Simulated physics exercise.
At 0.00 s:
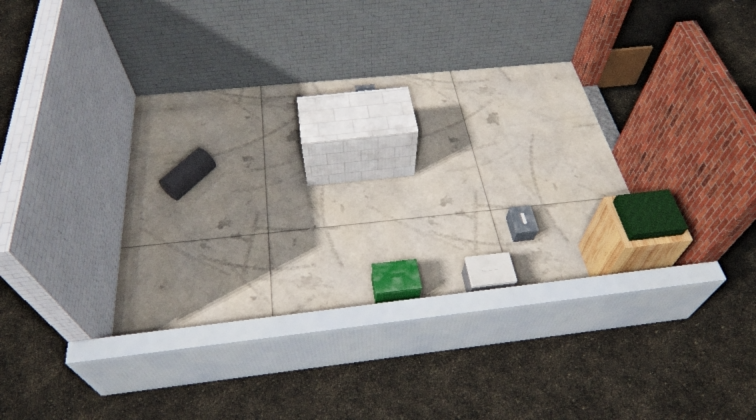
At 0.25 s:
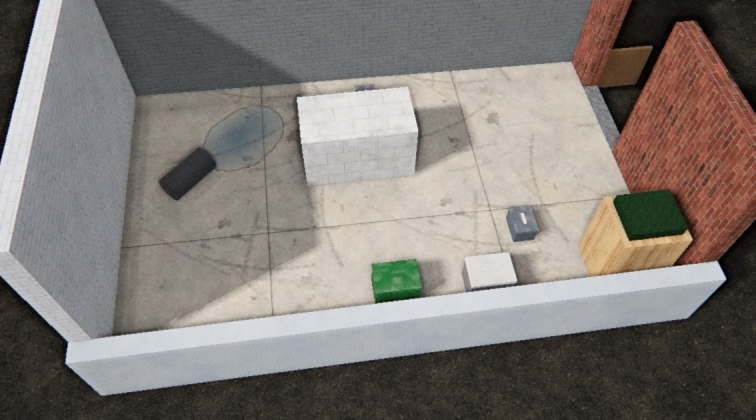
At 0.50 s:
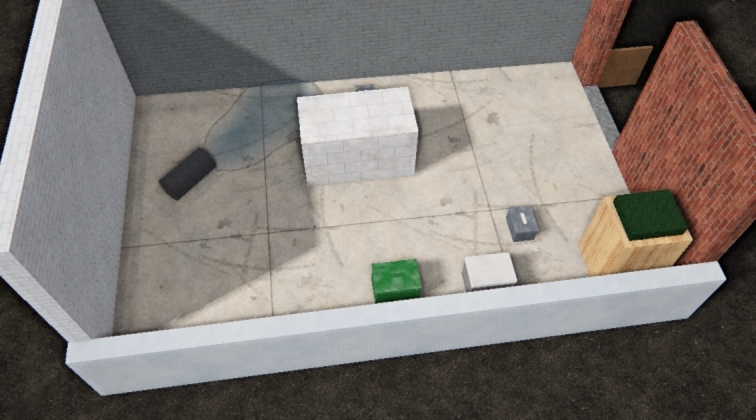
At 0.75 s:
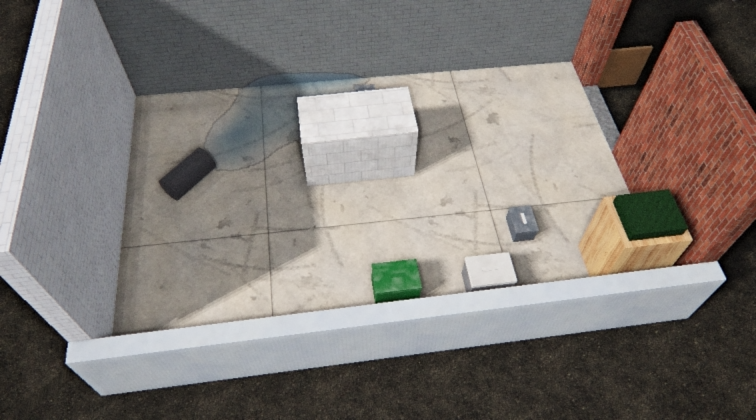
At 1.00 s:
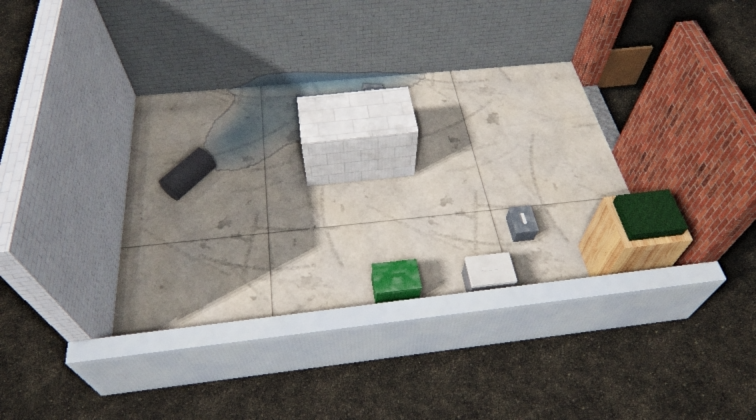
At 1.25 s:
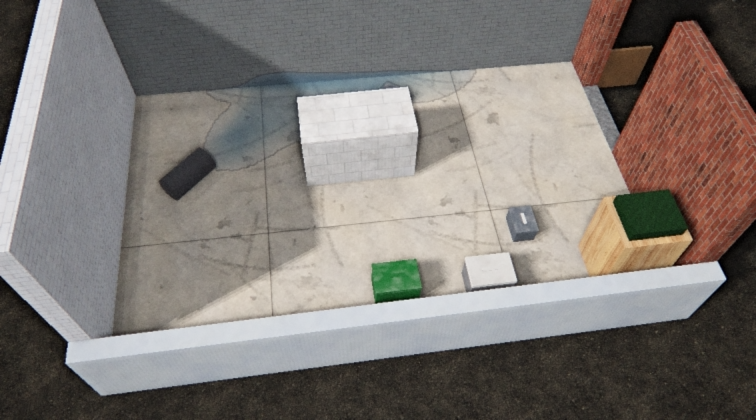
A large pale block sat in a walled yard while water spread from a dark pipe on the left, reached the back wall, and crept rightward behind it; the green chest stayed put.
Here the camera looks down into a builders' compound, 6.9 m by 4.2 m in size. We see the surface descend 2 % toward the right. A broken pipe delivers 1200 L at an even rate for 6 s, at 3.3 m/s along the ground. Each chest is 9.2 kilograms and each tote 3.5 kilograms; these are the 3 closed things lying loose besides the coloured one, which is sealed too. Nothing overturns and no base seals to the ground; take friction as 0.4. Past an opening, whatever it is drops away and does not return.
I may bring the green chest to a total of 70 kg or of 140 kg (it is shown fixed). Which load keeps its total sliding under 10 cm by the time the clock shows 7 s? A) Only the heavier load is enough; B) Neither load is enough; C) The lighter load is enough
C.
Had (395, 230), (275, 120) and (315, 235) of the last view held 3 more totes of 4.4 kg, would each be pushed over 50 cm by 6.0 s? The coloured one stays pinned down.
Order as asked - stays inside, goes beyond, stays inside.
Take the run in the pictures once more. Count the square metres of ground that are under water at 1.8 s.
About 6.5 m2.
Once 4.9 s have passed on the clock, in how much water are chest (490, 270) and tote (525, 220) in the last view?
0 and 1 cm.
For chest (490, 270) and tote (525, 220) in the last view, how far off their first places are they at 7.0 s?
Log: Item 1 = 0 cm; item 2 = 0 cm.
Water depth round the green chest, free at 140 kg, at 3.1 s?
Depth: Approx. 0 cm.
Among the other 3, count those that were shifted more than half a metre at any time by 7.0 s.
The count comes to 1.
After 1.8 s the green chest would be 0 cm from its start with 70 kg and 0 cm from its start with 140 kg; 0 cm of water round it then.
After 3.1 s the green chest would be 0 cm from its start with 70 kg and 0 cm from its start with 140 kg; 0 cm of water round it then.
After 4.9 s the green chest would be 0 cm from its start with 70 kg and 0 cm from its start with 140 kg; 0 cm of water round it then.
After 7.0 s the green chest would be 0 cm from its start with 70 kg and 0 cm from its start with 140 kg; 0 cm of water round it then.
